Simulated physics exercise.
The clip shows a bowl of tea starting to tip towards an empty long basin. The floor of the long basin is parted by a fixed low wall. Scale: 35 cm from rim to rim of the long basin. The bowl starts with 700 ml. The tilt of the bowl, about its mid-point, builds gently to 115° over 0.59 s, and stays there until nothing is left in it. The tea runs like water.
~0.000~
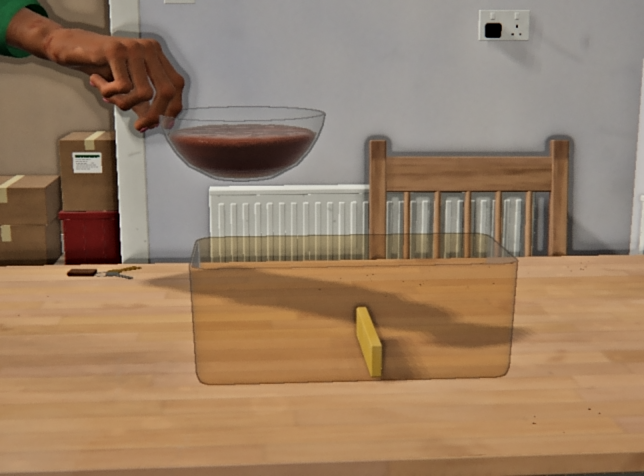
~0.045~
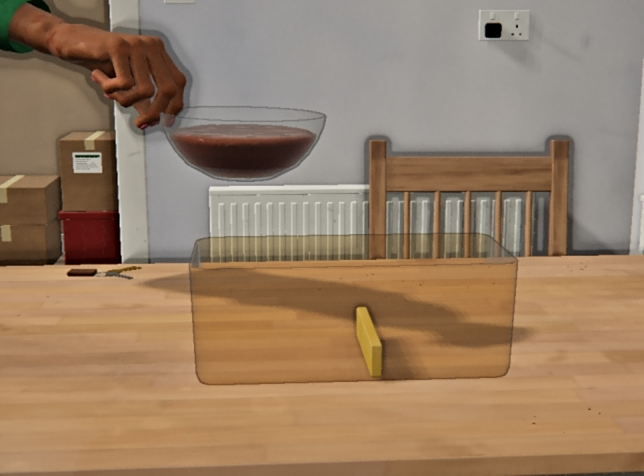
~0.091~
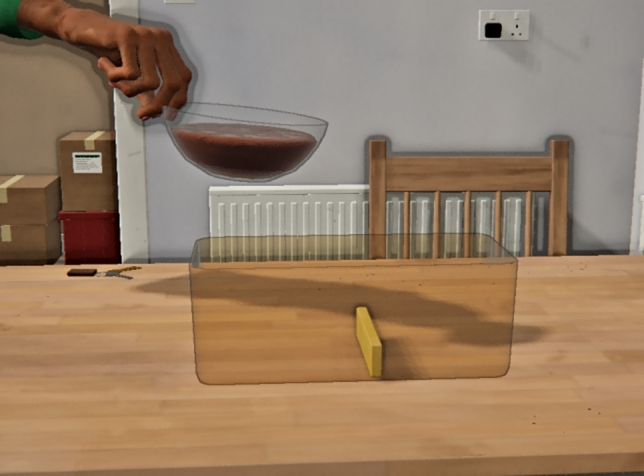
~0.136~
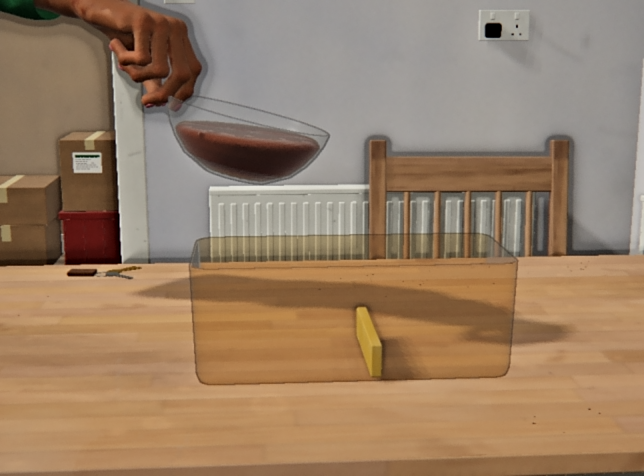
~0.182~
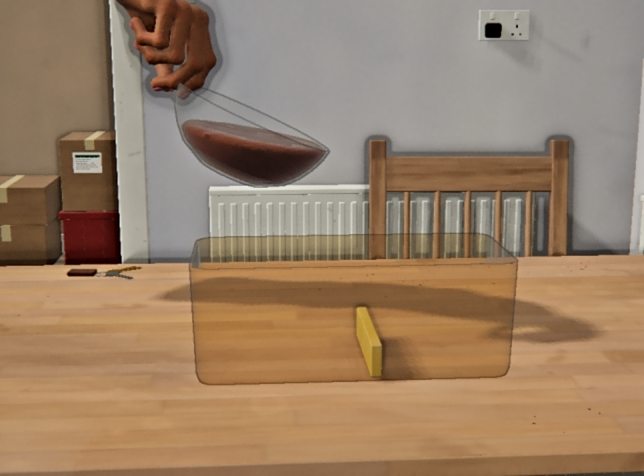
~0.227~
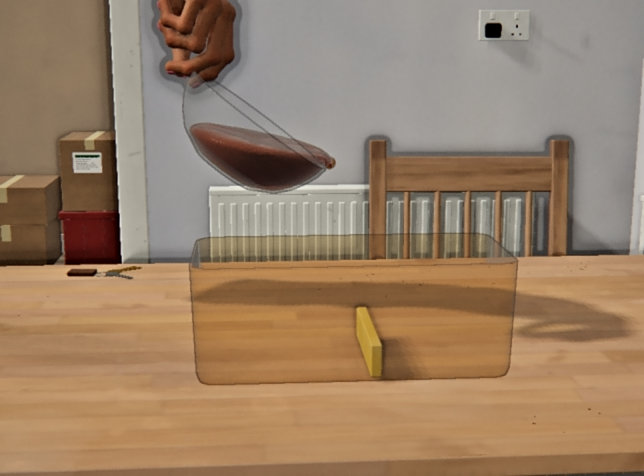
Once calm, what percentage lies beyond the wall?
Roughly 37 per cent is past the wall.
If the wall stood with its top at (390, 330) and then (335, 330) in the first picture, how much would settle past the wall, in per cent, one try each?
First 25, then 65 per cent.
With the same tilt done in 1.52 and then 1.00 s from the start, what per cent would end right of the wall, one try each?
First 60, then 45 per cent.
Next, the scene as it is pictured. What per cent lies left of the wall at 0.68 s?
About 56 per cent.
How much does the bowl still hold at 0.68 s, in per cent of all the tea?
Near 0 in a hundred.
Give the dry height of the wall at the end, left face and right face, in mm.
Some 22 mm on the left and 24 mm on the right.
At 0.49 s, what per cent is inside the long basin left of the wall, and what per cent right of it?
Some 60 per cent left and 30 right.
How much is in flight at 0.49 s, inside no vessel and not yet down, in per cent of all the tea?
Near 8 in a hundred.
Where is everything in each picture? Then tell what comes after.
In the first picture, it leans 0°; its right rim is at (324, 115); the tea meets the walls at (168, 132) and (317, 131); the long basin's rim runs from (194, 254) to (503, 249); the wall's top is at (369, 327).
In the second picture, it leans 2°; its right rim is at (325, 117); the tea meets the walls at (169, 131) and (317, 133).
In the third picture, it leans 7°; its right rim is at (327, 124); the tea meets the walls at (170, 128) and (318, 136).
In the fourth picture, it leans 14°; its right rim is at (329, 136); the tea meets the walls at (174, 124) and (320, 141).
In the fifth picture, it leans 25°; its right rim is at (328, 152); the tea meets the walls at (181, 123) and (326, 147).
In the sixth picture, it leans 37°; its right rim is at (324, 169); the tea meets the walls at (188, 126) and (309, 149); 5 per cent is over the edge.
Then, 0.49 s in, the tilt is 106° and 1 per cent is still to pour, 61 is left of the wall and 30 right of it.
Then, 0.68 s in, the tilt is 115° and 0 per cent is still to pour, 57 is left of the wall and 36 right of it.
Then, 0.87 s in, the tilt is 115° and 0 per cent is still to pour, 57 is left of the wall and 37 right of it.
Then, 1.09 s in, the tilt is 115° and 0 per cent is still to pour, 57 is left of the wall and 37 right of it.
Finally, 57 per cent lies left of the wall, 37 right of it and 5 outside.
